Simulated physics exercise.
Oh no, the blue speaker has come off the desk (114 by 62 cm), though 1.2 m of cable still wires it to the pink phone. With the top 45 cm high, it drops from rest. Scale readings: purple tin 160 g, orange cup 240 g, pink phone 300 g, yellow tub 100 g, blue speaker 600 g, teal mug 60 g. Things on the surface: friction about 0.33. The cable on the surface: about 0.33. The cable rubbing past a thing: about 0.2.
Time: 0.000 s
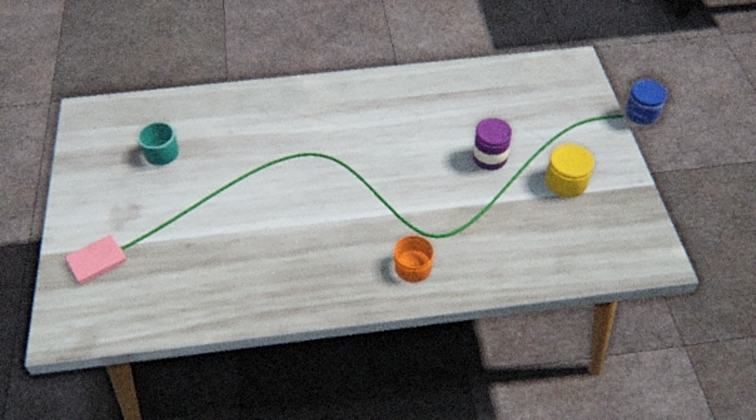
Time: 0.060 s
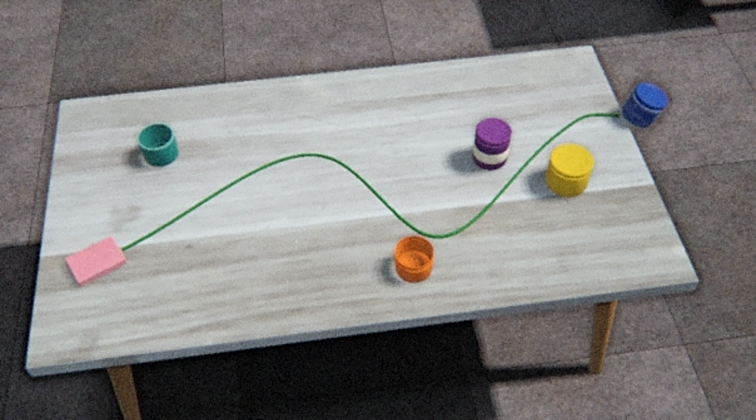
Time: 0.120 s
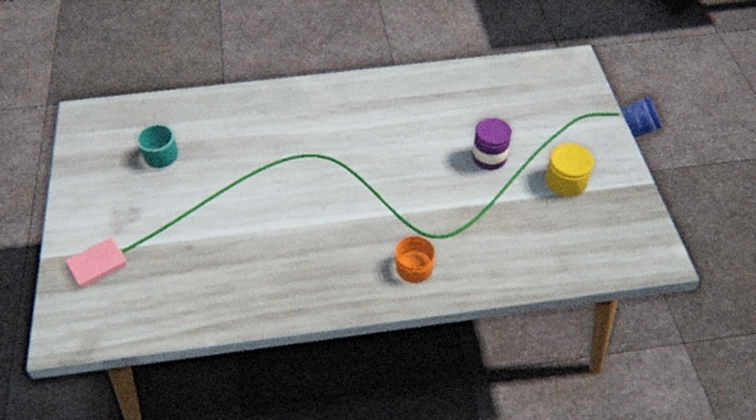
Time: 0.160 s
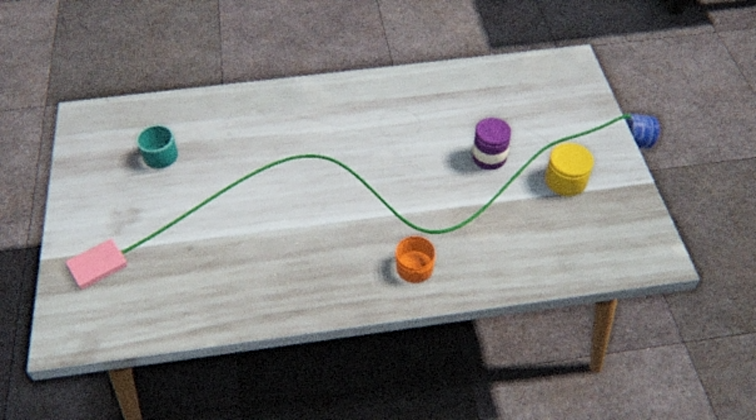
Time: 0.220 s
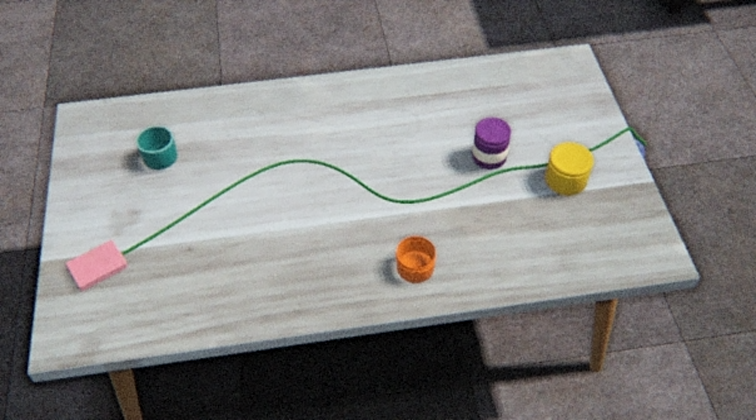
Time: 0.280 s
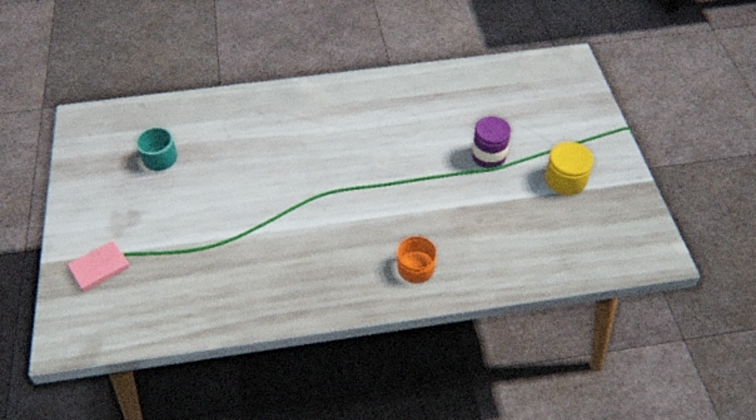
Blue cylinder tipping off a table's right edge and dropping from view, pulling the green cable straighter across toward a pink block.
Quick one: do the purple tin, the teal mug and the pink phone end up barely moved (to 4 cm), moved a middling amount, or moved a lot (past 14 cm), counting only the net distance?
Net result: The purple tin is barely moved, the teal mug is barely moved, the pink phone is moved a lot.
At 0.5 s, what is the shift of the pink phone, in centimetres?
About 32 cm.
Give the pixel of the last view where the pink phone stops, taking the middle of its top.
You'll find it close to (435, 191) in the last picture.
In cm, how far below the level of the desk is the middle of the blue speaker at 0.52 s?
I'd put it at about 40 centimetres under.
By 0.5 s, the cable's tail end at (305, 223); pink phone 32 cm off its start, purple tin 1 cm off its start, blue speaker over the edge.
By 0.7 s, the cable's tail end at (421, 193); pink phone 55 cm off its start, purple tin 1 cm off its start, blue speaker over the edge.
By 1.0 s, the cable's tail end at (456, 185); pink phone 62 cm off its start at (435, 191), purple tin 1 cm off its start at (492, 124), blue speaker over the edge.
By 1.2 s, the cable's tail end at (456, 185); pink phone 62 cm off its start, purple tin 1 cm off its start, blue speaker over the edge.
By 2.4 s, the cable's tail end at (456, 185); pink phone 62 cm off its start at (435, 191), purple tin 1 cm off its start at (492, 124), teal mug 0 cm off its start at (154, 140), blue speaker over the edge.
